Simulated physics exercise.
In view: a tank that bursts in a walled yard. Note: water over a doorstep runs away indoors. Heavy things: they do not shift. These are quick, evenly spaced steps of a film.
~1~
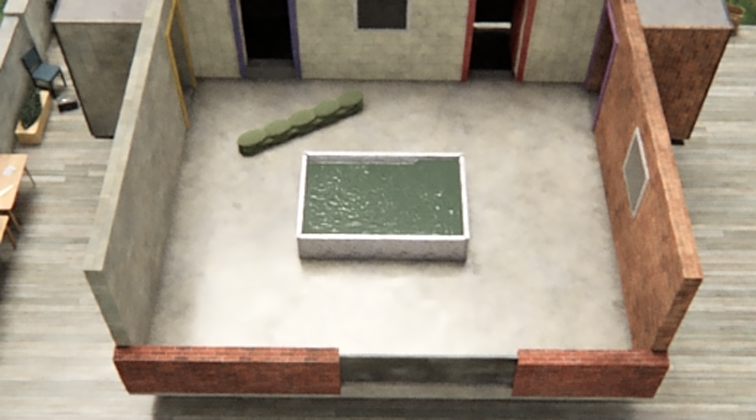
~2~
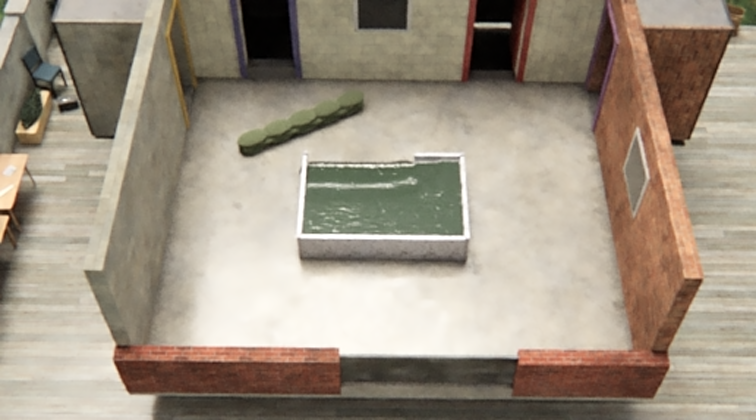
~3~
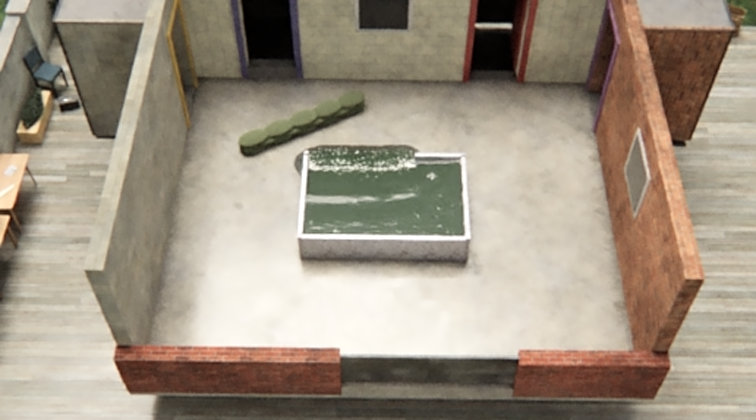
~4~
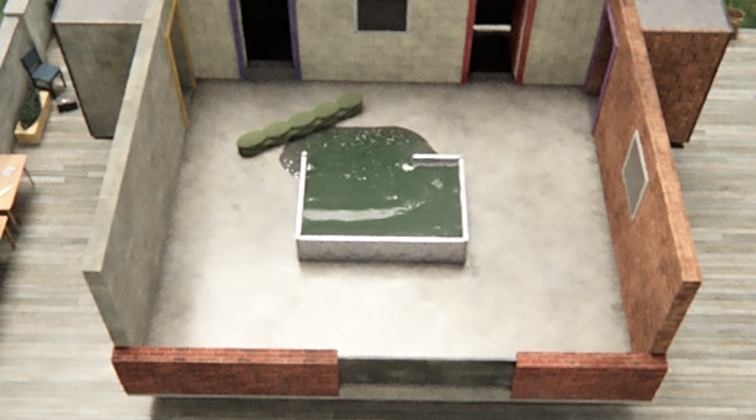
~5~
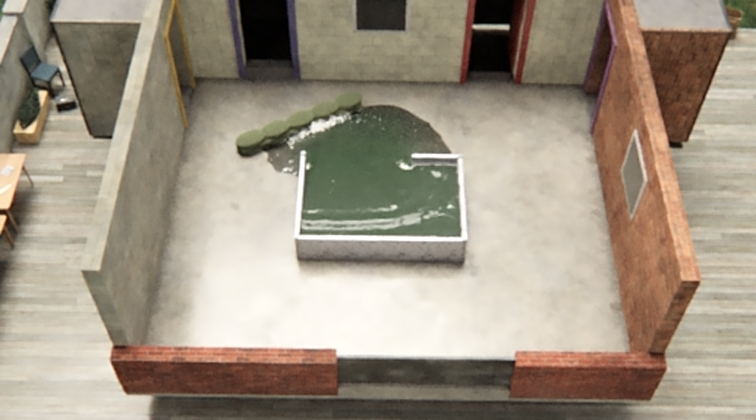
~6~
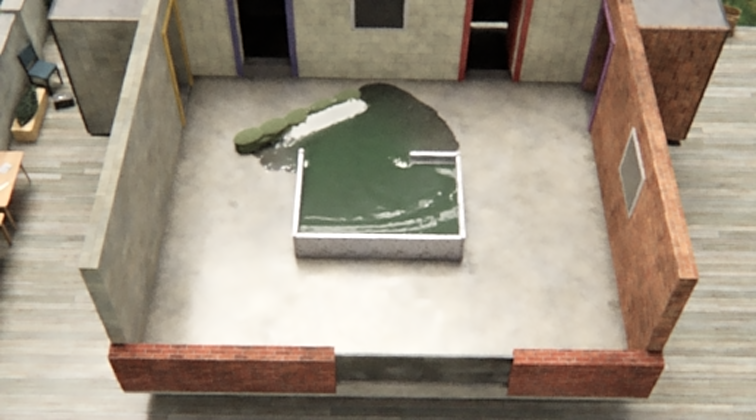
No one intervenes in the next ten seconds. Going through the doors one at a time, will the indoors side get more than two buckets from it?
Blue door: Two buckets at most; red door: More than two buckets; yellow door: Two buckets at most; purple door: More than two buckets.
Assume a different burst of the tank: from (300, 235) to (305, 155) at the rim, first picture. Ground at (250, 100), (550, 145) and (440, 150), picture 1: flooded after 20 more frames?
Point by point: Swamped, untouched and untouched.
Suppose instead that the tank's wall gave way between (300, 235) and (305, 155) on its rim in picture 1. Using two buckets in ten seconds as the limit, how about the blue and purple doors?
Blue door: Below the limit; purple door: Above the limit.
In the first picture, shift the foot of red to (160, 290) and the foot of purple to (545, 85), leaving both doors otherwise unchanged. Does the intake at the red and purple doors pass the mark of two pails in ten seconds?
Red: Falls short. Purple: Exceeds the limit.
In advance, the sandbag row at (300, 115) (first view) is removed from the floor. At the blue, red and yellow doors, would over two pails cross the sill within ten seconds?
My reading: Blue keeps below it; red holds; yellow is over.
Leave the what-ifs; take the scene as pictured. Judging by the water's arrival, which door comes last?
The yellow door.
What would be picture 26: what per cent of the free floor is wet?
My estimate is close to 50 per cent.
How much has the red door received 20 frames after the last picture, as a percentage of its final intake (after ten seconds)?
Roughly 50 %.
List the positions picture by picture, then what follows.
In the first frame, the open tank at (383, 197) is whole and still.
In the second frame, the front is at a hidden place, out from the gap on the open tank's far side.
In the third frame, water pours out on the open tank's far side and has run to (301, 160).
In the fourth frame, water pours out on the open tank's far side and has run to (297, 143).
In the fifth frame, water pours out on the open tank's far side and has run to (402, 112).
In the sixth frame, the front is at (390, 89), out from the gap on the open tank's far side.
A moment on, water covers 15 % of the floor; the blue door not reached, the red door not reached, the yellow door not reached, the purple door not reached.
Next, water covers 25 % of the floor; the blue door wet at the sill, nothing in, the red door under two buckets in, the yellow door not reached, the purple door not reached.
Then, water covers 50 % of the floor; the blue door wet at the sill, nothing in, the red door under two buckets in, the yellow door wet at the sill, nothing in, the purple door far over two buckets in.
Later, water covers 70 % of the floor; the blue door wet at the sill, nothing in, the red door over two buckets in, the yellow door wet at the sill, nothing in, the purple door far over two buckets in.
In the end, water covers 95 % of the floor; the blue door wet at the sill, nothing in, the red door over two buckets in, the yellow door wet at the sill, nothing in, the purple door far over two buckets in.
